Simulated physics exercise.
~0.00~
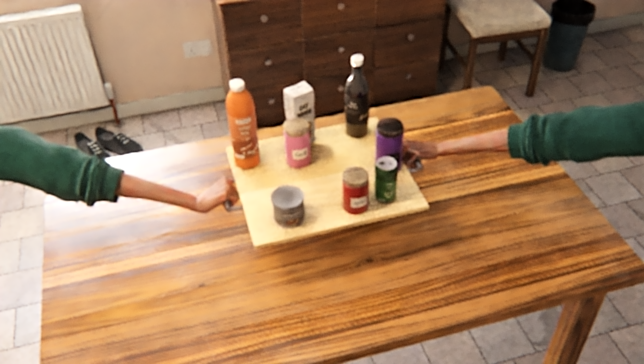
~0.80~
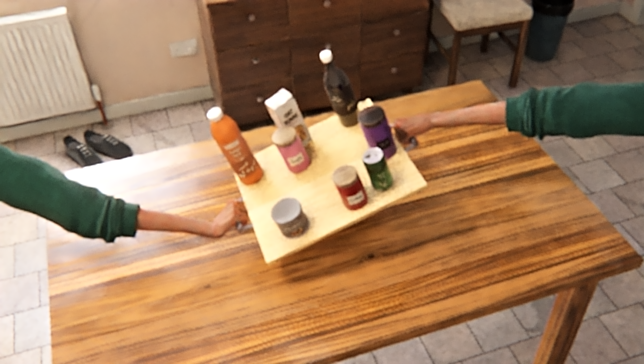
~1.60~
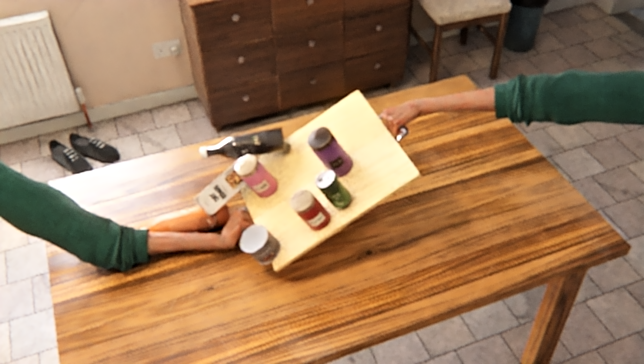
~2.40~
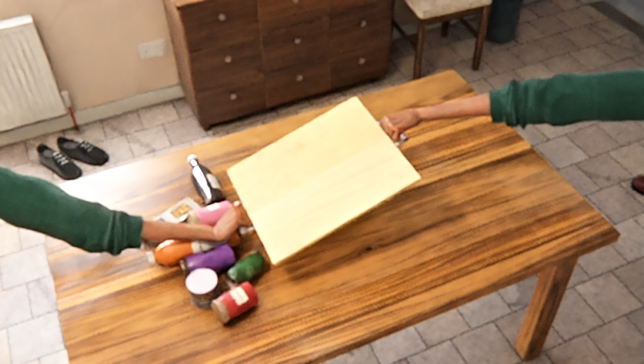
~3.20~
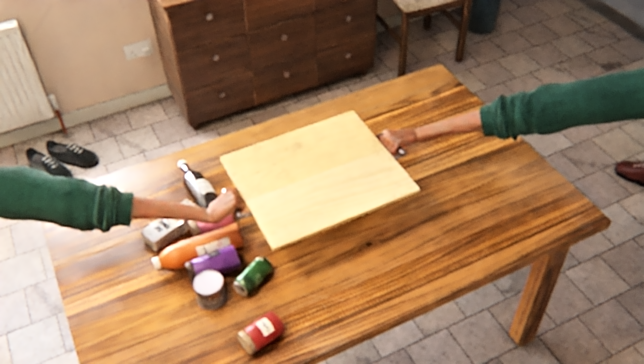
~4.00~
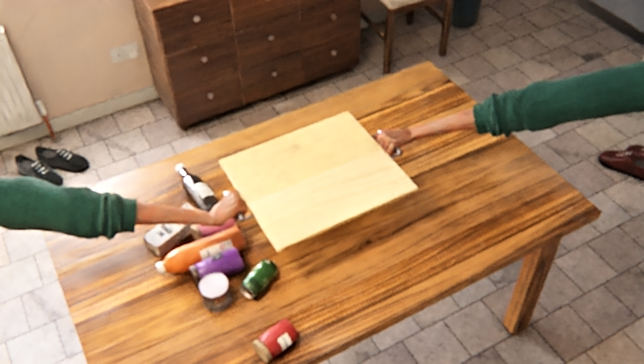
Two hands in green sleeves hold a flat, pale wooden tray above a striped wooden table, seen from above in a tiled room with drawers behind. On it, an orange bottle, white carton and black bottle stand at the back, with pink and purple jars in the middle and a grey tin, red jar and green can nearer the front. The tray's left side dips, and the containers lean, slide and topple leftward. All of them spill onto the table beside the left hand. The tray levels out empty, while the red jar rolls nearer the front edge, apart from the cluster.
